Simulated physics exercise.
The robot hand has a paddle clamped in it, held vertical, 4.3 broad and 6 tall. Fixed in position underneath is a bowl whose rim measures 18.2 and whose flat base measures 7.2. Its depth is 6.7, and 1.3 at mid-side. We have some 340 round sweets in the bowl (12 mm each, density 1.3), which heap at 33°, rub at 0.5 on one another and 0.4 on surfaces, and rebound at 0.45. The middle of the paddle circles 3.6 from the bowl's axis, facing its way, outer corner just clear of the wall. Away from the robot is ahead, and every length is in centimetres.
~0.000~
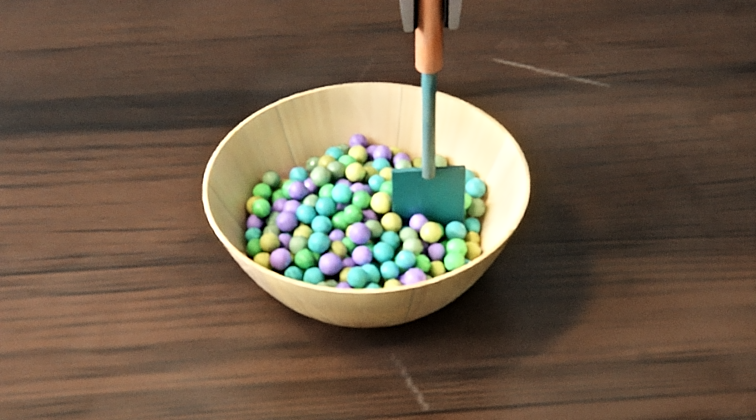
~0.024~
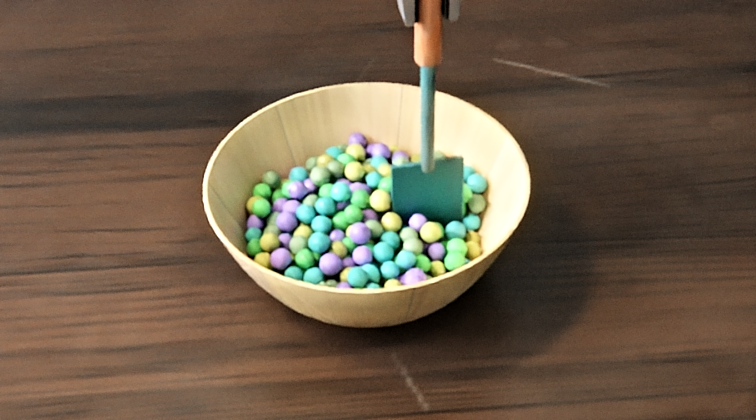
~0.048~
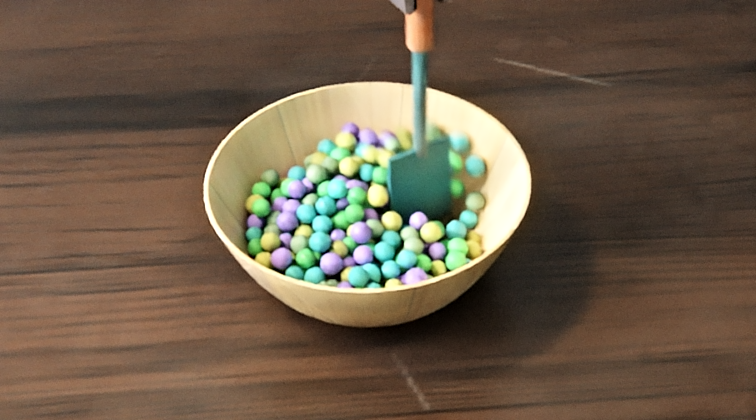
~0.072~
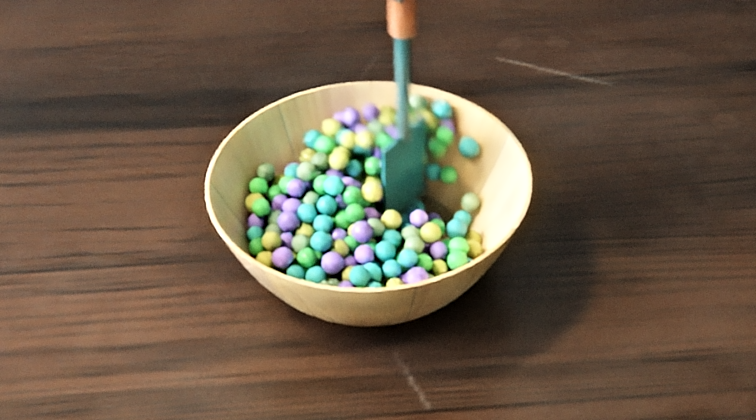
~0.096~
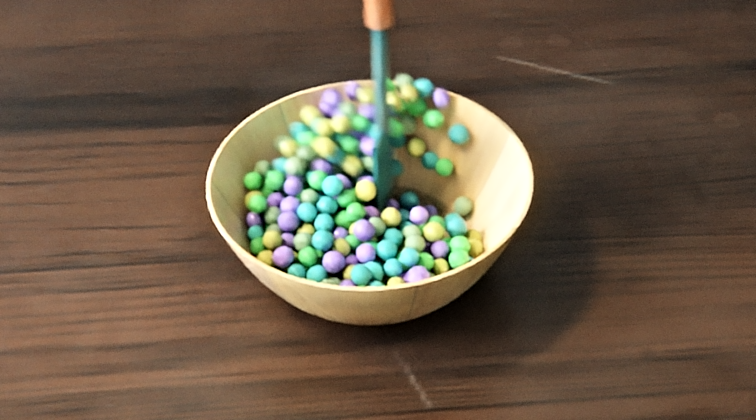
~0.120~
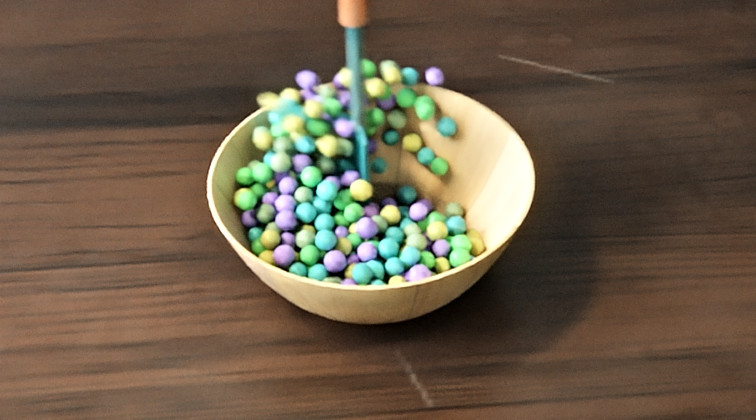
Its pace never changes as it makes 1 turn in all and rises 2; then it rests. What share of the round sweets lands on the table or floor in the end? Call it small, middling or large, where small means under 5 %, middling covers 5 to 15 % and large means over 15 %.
I would call it large.
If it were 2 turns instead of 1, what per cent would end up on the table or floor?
Estimate: Near 30 %.
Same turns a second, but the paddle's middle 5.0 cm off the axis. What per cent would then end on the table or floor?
It would come to about 20 per cent.
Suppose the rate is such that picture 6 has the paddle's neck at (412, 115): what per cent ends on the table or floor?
Something like 0 percent, roughly.
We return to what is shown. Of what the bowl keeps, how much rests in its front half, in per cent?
Roughly 50 percent of it.
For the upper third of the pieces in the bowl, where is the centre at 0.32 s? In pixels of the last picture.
In the last picture it sits around (433, 250).
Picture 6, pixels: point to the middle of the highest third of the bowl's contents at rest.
It is centred near (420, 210).
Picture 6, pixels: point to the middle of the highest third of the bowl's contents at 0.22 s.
The upper third is centred close to (287, 226).
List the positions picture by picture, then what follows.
The first frame shows the paddle neck at (429, 148), 0° round; upper third of the load around (358, 208), from x 255 to 475, top at y 145; 337 in the bowl.
The second frame shows the paddle neck at (428, 141), 7° round; upper third of the load around (358, 206), from x 255 to 475, top at y 140.
The third frame shows the paddle neck at (420, 126), 27° round; upper third of the load around (362, 190), from x 255 to 475, top at y 130.
The fourth frame shows the paddle neck at (404, 113), 51° round; upper third of the load around (361, 174), from x 255 to 470, top at y 105.
The fifth frame shows the paddle neck at (382, 104), 74° round; upper third of the load around (342, 156), from x 255 to 475, top at y 85.
The sixth frame shows the paddle neck at (358, 102), 97° round; upper third of the load around (323, 147), from x 245 to 475, top at y 70; 337 in the bowl.
After 0.22 s, 194° round, highest piece 13 above the table; 310 in the bowl, 27 in flight or on the tool.
After 0.32 s, 292° round, highest piece 10 above the table; 276 in the bowl, 26 on the table or floor, 35 in flight or on the tool.
After 0.57 s, 0° round, highest piece 6 above the table; 259 in the bowl, 77 on the table or floor, 1 in flight or on the tool.
After 1.27 s, 0° round, highest piece 6 above the table; 259 in the bowl, 78 on the table or floor.
In the end, 259 in the bowl, 78 on the table or floor. That is 23 % on the table or floor.
